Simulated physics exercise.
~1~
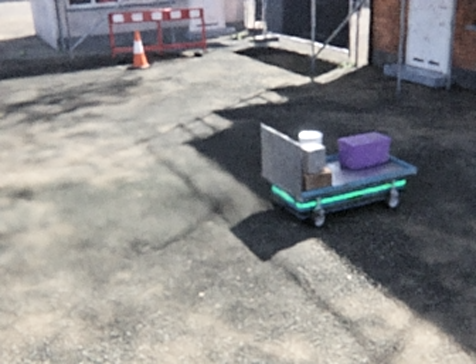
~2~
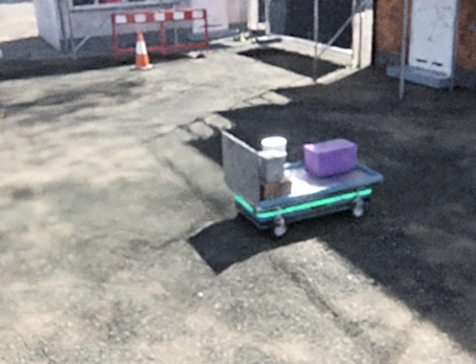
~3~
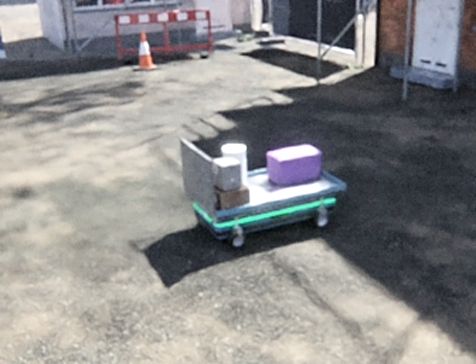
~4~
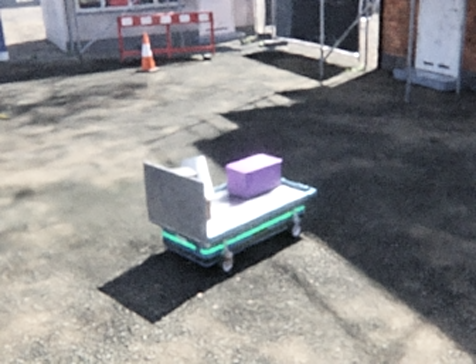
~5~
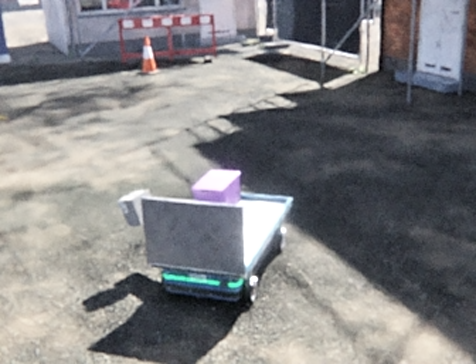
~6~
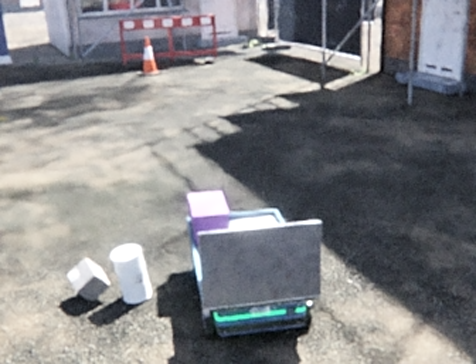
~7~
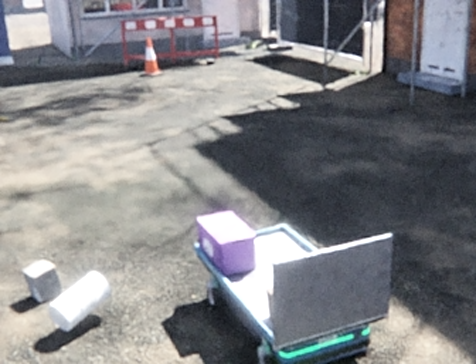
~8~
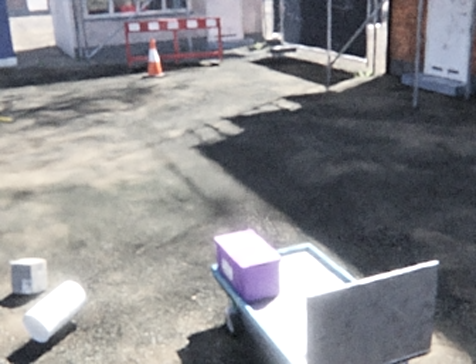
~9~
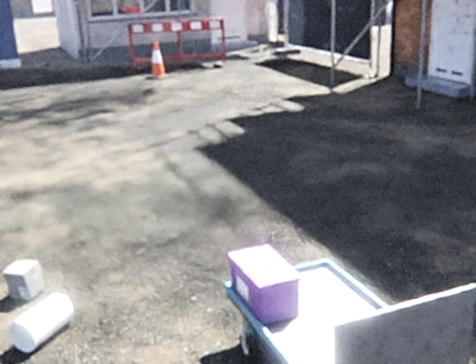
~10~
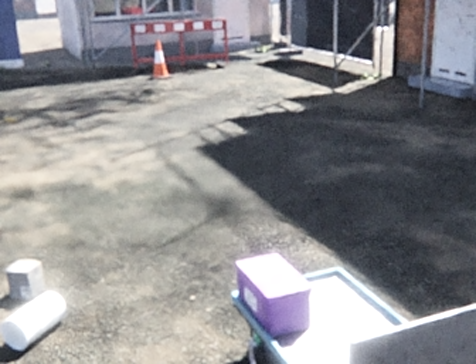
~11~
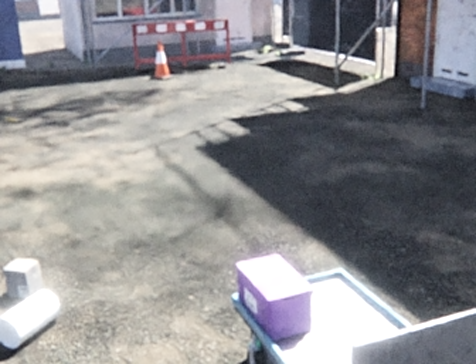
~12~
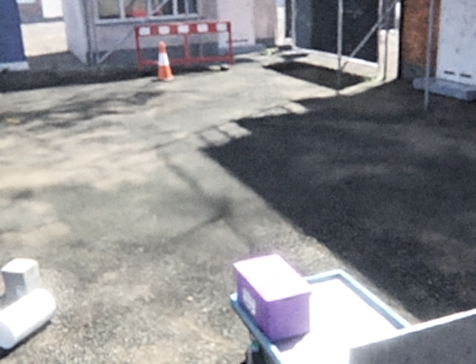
In a sunlit yard, a flat cart turns sharply, shedding a white canister and grey box, then stops with its purple tote aboard.
